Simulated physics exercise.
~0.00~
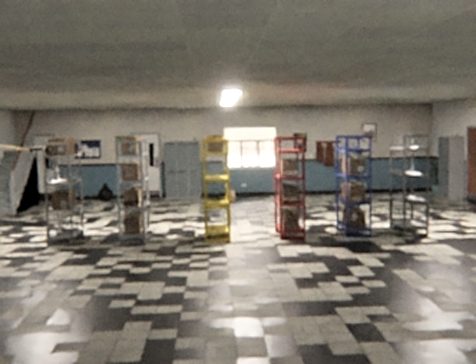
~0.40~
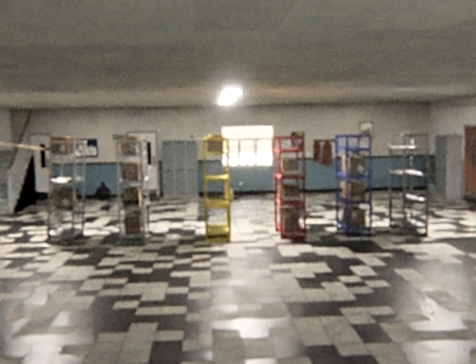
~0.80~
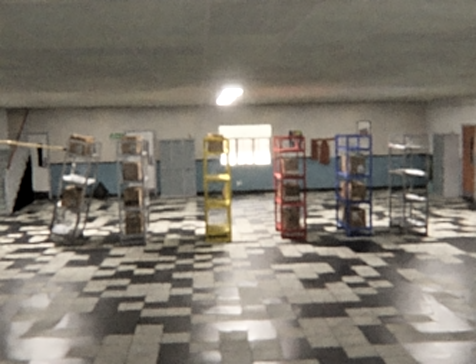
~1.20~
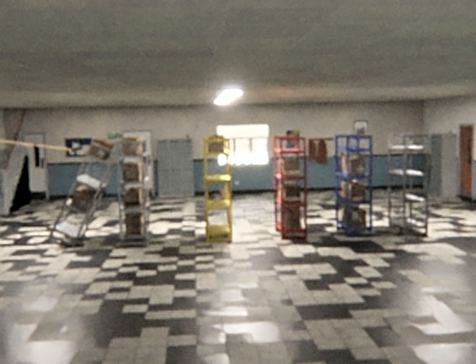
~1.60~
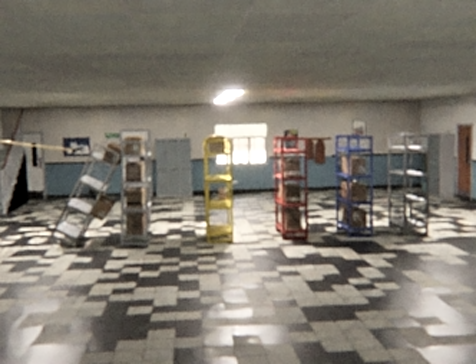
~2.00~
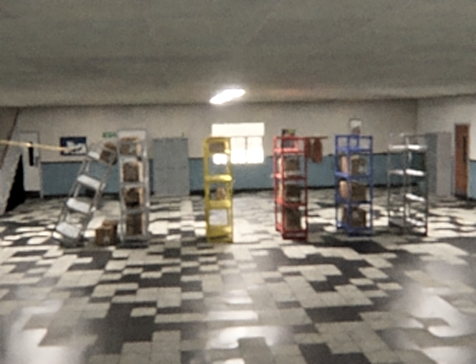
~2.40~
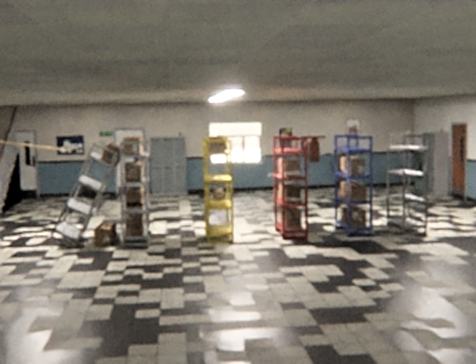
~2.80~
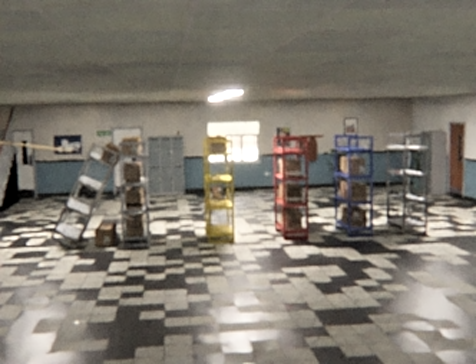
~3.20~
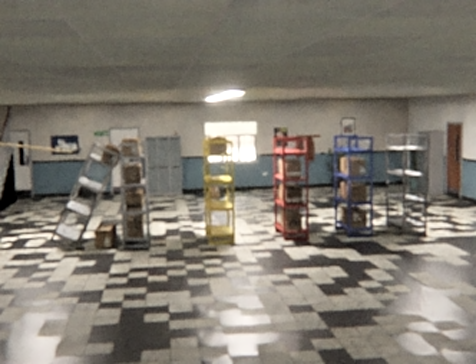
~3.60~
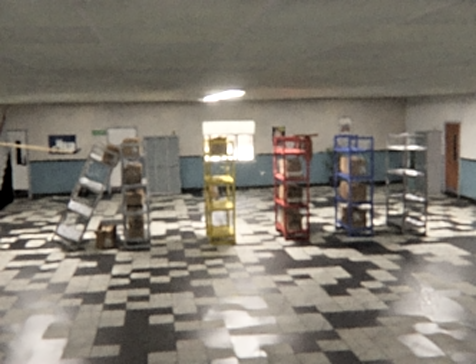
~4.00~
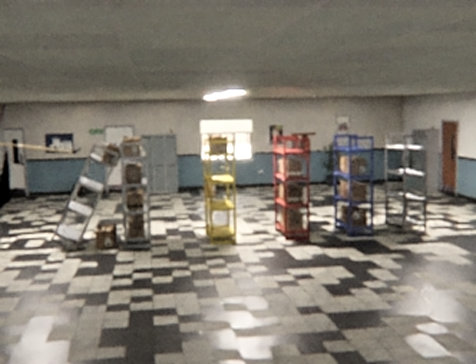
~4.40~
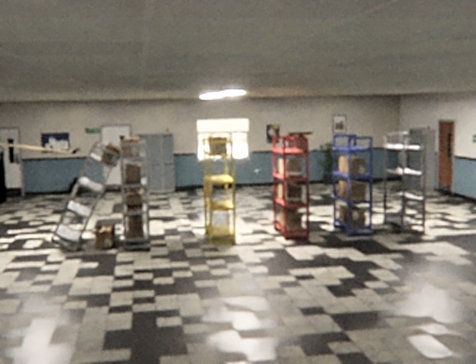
The clip opens on six open shelving racks holding boxes, lined up across a checkered floor in a wide room, with a yellow, a red and a blue one among the plain metal ones. A thin pole reaches in from the left and pushes rightward at the top of the leftmost rack. That rack tips to the right until its top comes to rest against its neighbour. A carton drops to the floor between the two. The pole stops, and the first rack stays propped at a slant while the other five remain standing.
